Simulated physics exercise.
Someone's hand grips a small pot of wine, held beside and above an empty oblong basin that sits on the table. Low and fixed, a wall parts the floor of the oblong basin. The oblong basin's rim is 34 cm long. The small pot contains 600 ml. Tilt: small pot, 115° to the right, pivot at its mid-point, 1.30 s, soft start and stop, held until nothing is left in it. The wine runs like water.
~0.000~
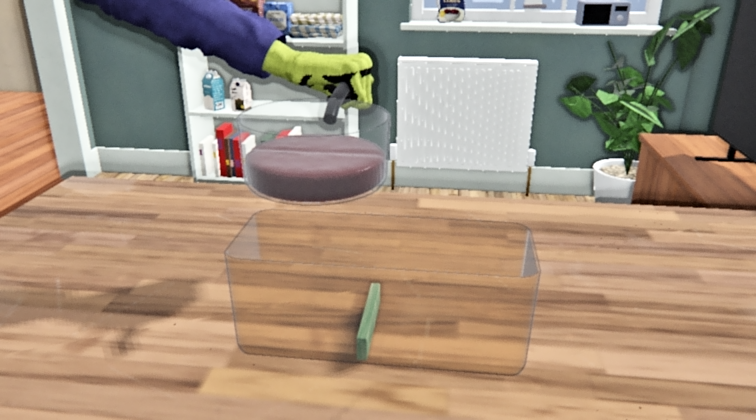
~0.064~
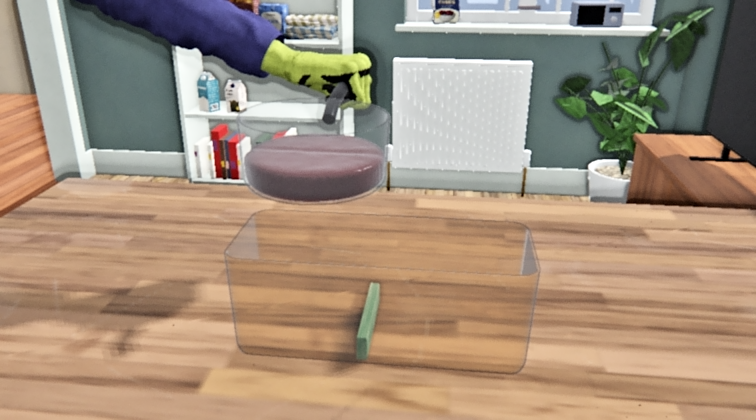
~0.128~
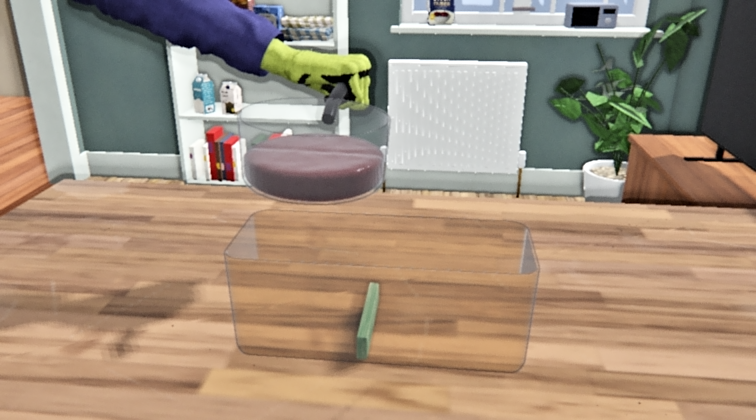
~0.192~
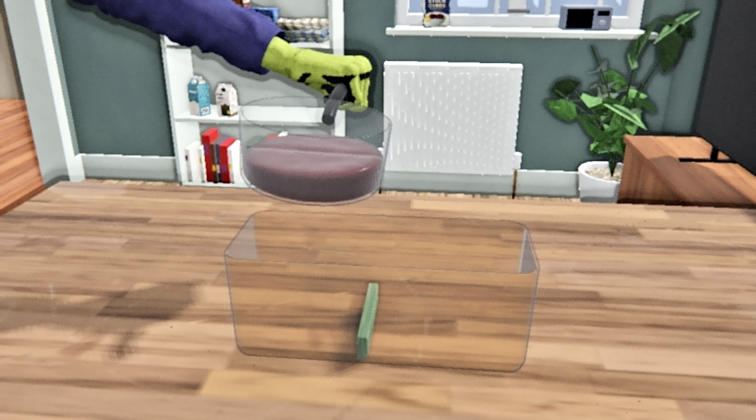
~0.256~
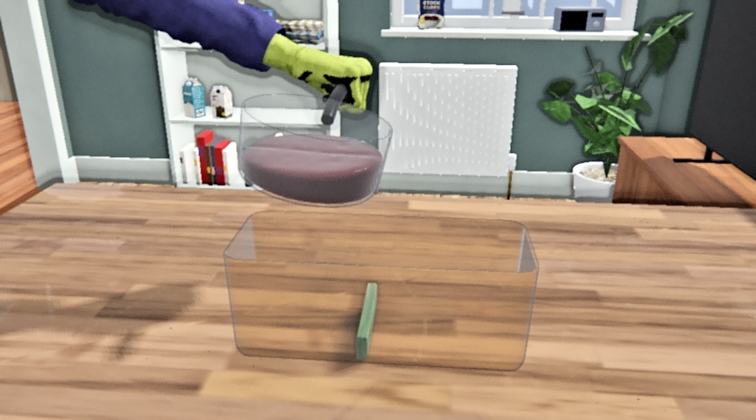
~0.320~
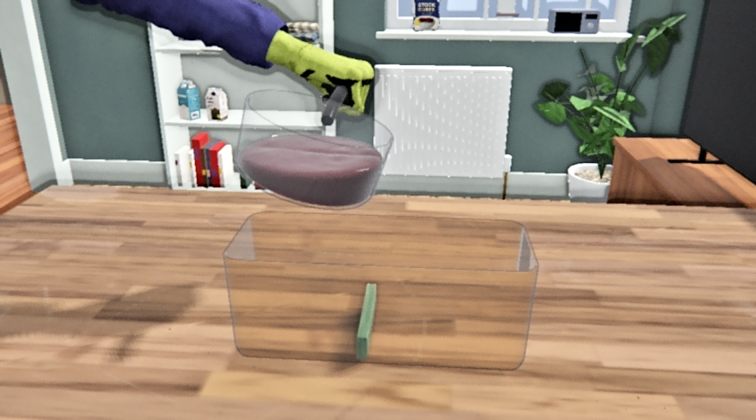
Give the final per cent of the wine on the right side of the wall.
The right side ends with about 83 per cent.
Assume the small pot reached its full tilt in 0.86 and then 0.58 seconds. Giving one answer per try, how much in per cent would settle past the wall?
I'd say 80 percent on the first go, 70 percent on the next.
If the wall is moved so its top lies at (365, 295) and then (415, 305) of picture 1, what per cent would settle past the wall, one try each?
Result: 90 per cent, then 45 per cent.
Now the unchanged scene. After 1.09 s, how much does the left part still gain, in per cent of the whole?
About 6 percent.
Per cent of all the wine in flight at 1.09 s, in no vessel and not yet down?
Around 4 percent of the liquid.
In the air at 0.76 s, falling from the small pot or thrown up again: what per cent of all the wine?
Estimate: Some 24 % of the total.
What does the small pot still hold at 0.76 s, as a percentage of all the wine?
Fraction remaining: Approx. 58 per cent.
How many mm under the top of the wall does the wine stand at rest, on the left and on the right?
The left side gives some 26 mm, the right side some 8 mm.
Then, 0.76 s in, the tilt is 73° and 57 per cent is still to pour, 0 is left of the wall and 19 right of it.
Then, 1.09 s in, the tilt is 108° and 8 per cent is still to pour, 11 is left of the wall and 77 right of it.
Then, 1.43 s in, the tilt is 115° and 0 per cent is still to pour, 13 is left of the wall and 87 right of it.
Then, 1.80 s in, the tilt is 115° and 0 per cent is still to pour, 17 is left of the wall and 83 right of it.
Finally, 17 per cent lies left of the wall, 83 right of it and 0 outside.
